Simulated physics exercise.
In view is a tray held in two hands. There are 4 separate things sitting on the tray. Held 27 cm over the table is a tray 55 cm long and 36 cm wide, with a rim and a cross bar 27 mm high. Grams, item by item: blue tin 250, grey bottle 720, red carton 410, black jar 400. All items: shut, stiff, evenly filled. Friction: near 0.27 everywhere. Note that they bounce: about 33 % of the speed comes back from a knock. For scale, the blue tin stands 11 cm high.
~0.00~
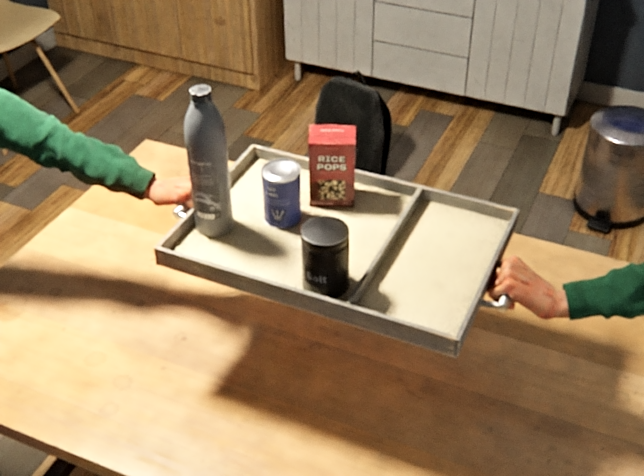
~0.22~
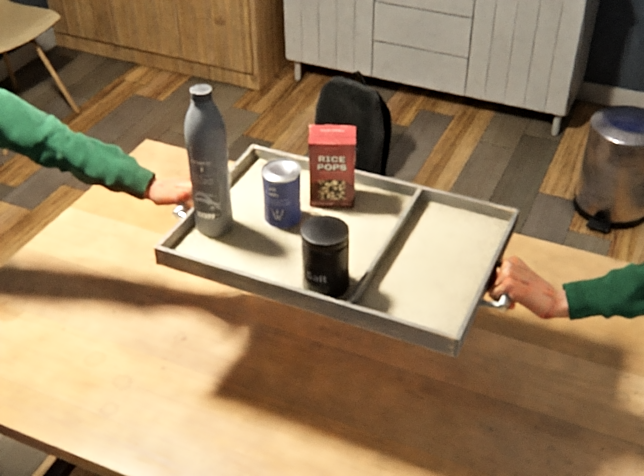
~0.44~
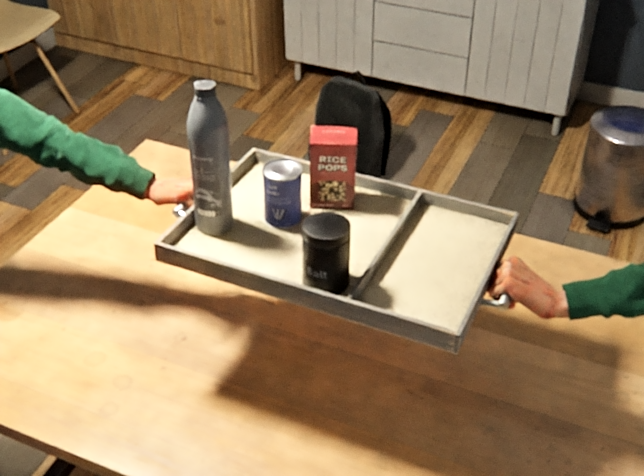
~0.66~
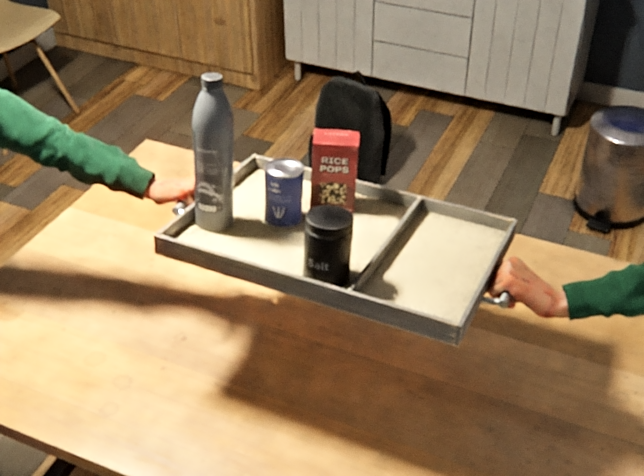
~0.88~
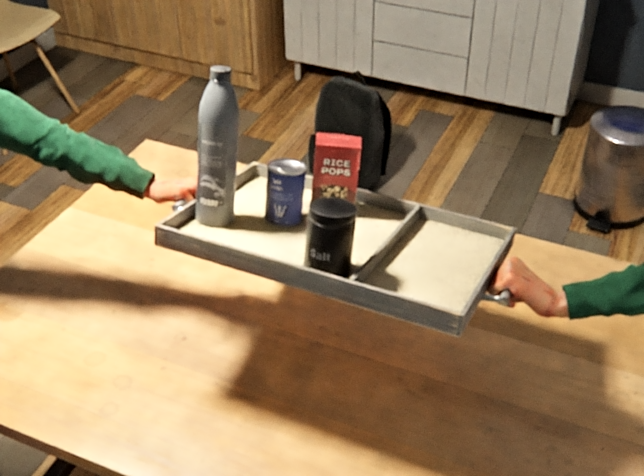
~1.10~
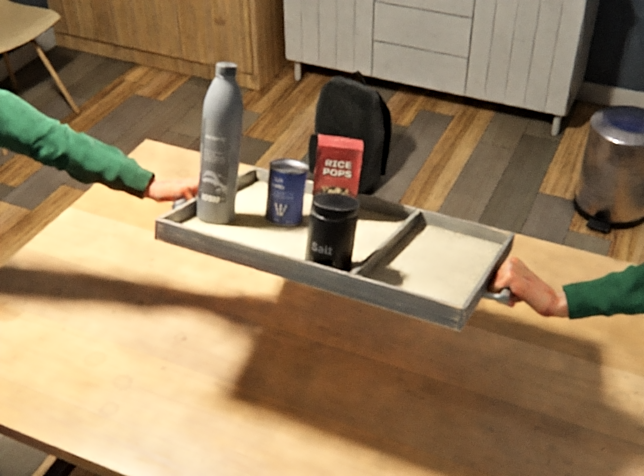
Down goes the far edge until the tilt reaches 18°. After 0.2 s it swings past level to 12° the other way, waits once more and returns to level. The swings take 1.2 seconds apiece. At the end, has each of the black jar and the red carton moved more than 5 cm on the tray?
Outcome: I think the black jar gets away from its start; I think the red carton lingers near its start.
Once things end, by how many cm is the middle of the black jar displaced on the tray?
Net distance near 23 cm.
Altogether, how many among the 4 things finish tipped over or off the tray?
I get 1.
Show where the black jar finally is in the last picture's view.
In the end it sits at around (375, 187).
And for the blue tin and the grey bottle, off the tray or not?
Final state - blue tin: Inside the limits; grey bottle: Beyond the limits.
Around 1.90 s, tray at 11°, far edge down; black jar shifted 19 cm near (369, 201); red carton shifted 2 cm near (338, 169); grey bottle tipped 11° against what carries it.
Around 2.50 s, tray at 10°, near edge down; grey bottle now off the tray; black jar shifted 23 cm near (373, 182); red carton shifted 2 cm near (332, 154).
Around 3.30 s, tray at 9°, near edge down; black jar shifted 23 cm near (373, 183); red carton shifted 2 cm near (332, 155); blue tin shifted 6 cm.
Finally (4.5 s), off the tray, grey bottle; not toppled but over 5 cm from the start, blue tin and black jar; red carton still in place (within 5 cm). Final places as that camera would see them, black jar near (375, 187), red carton near (335, 161).
